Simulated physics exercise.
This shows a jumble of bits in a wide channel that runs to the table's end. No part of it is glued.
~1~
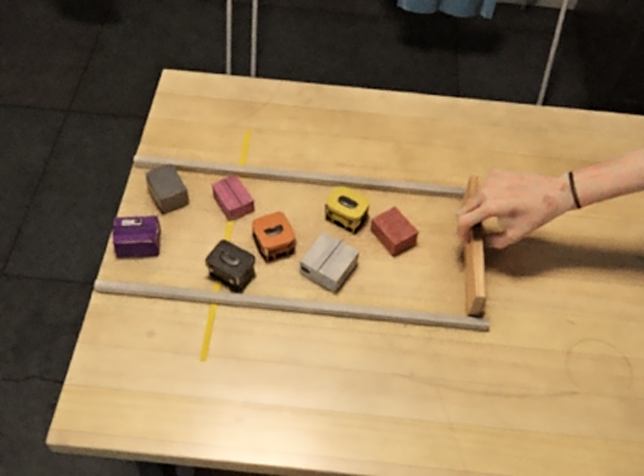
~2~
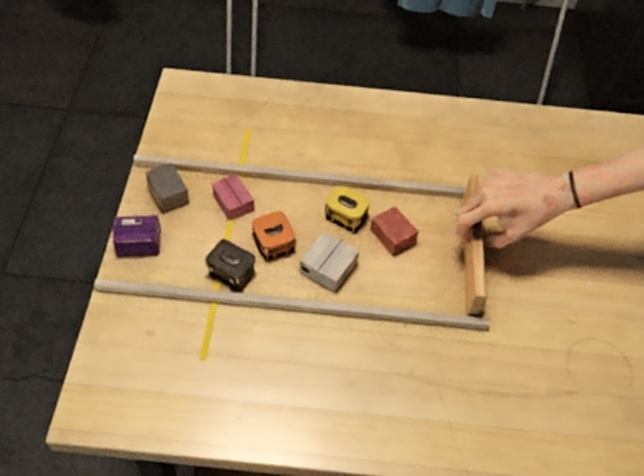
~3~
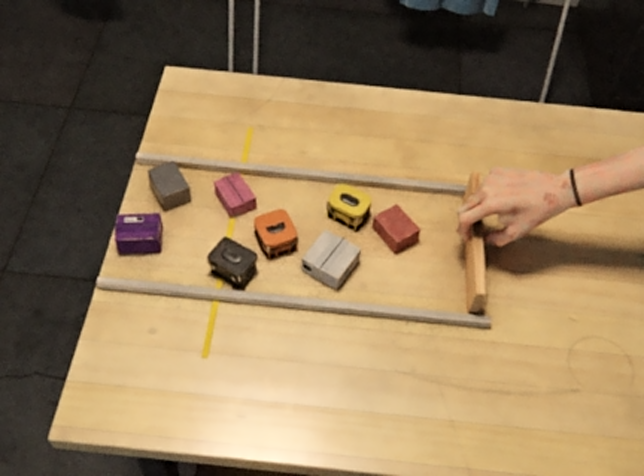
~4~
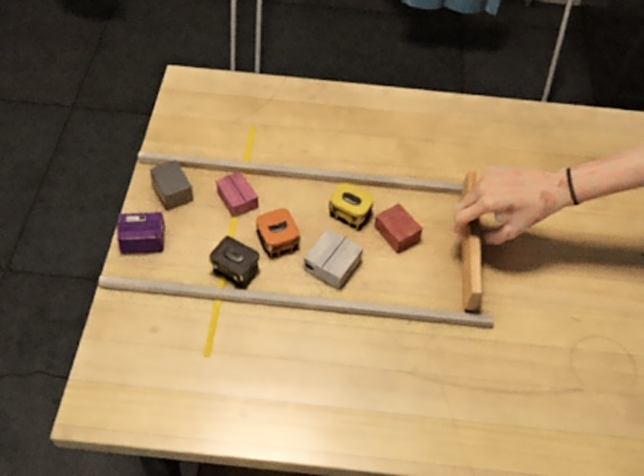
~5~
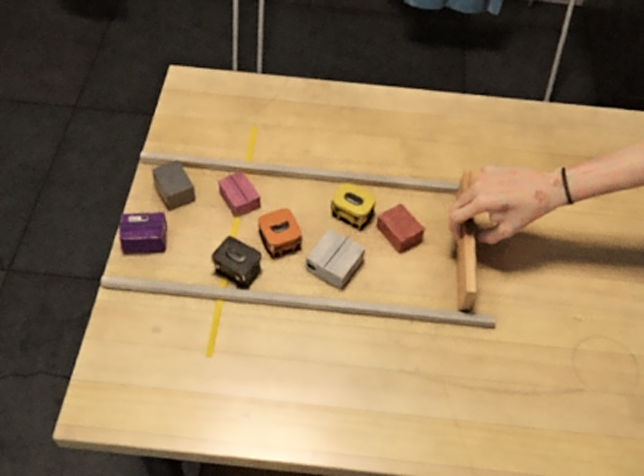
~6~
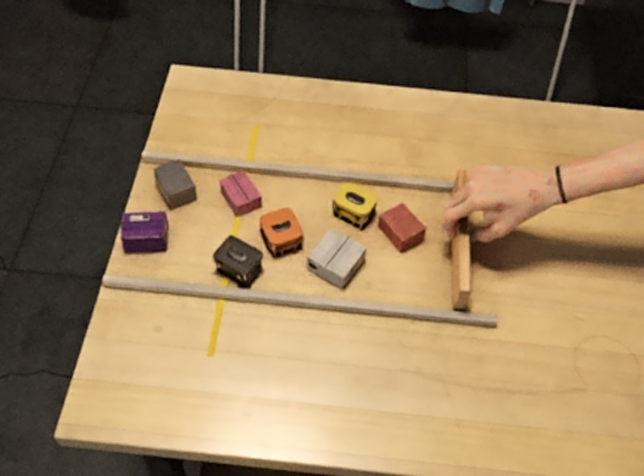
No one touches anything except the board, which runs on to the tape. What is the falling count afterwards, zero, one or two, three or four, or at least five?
I predict that no one of them will leave the table.
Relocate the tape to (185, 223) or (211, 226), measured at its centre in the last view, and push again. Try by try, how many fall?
In that order 2 and 1.
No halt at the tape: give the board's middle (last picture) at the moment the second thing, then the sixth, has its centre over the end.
At (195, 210) for the second, at (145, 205) for the sixth.
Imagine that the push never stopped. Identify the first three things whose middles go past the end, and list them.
Order, earliest first: The purple box; the grey block; the black case.
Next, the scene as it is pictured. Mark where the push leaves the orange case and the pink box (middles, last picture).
Orange case: About (183, 218); pink box: About (198, 183).
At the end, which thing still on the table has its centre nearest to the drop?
Purple box.
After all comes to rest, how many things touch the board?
Contact count: 3.
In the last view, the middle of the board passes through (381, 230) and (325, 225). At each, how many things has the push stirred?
One spot: 2. Other spot: 4.
A little later, none off yet; purple box at rest near (145, 232); grey block at rest near (175, 184); pink box at rest near (241, 193).
Next, none off yet; purple box at rest near (145, 232); grey block at rest near (175, 184); pink box at rest near (240, 191).
When it is over, the number that fall off is zero.
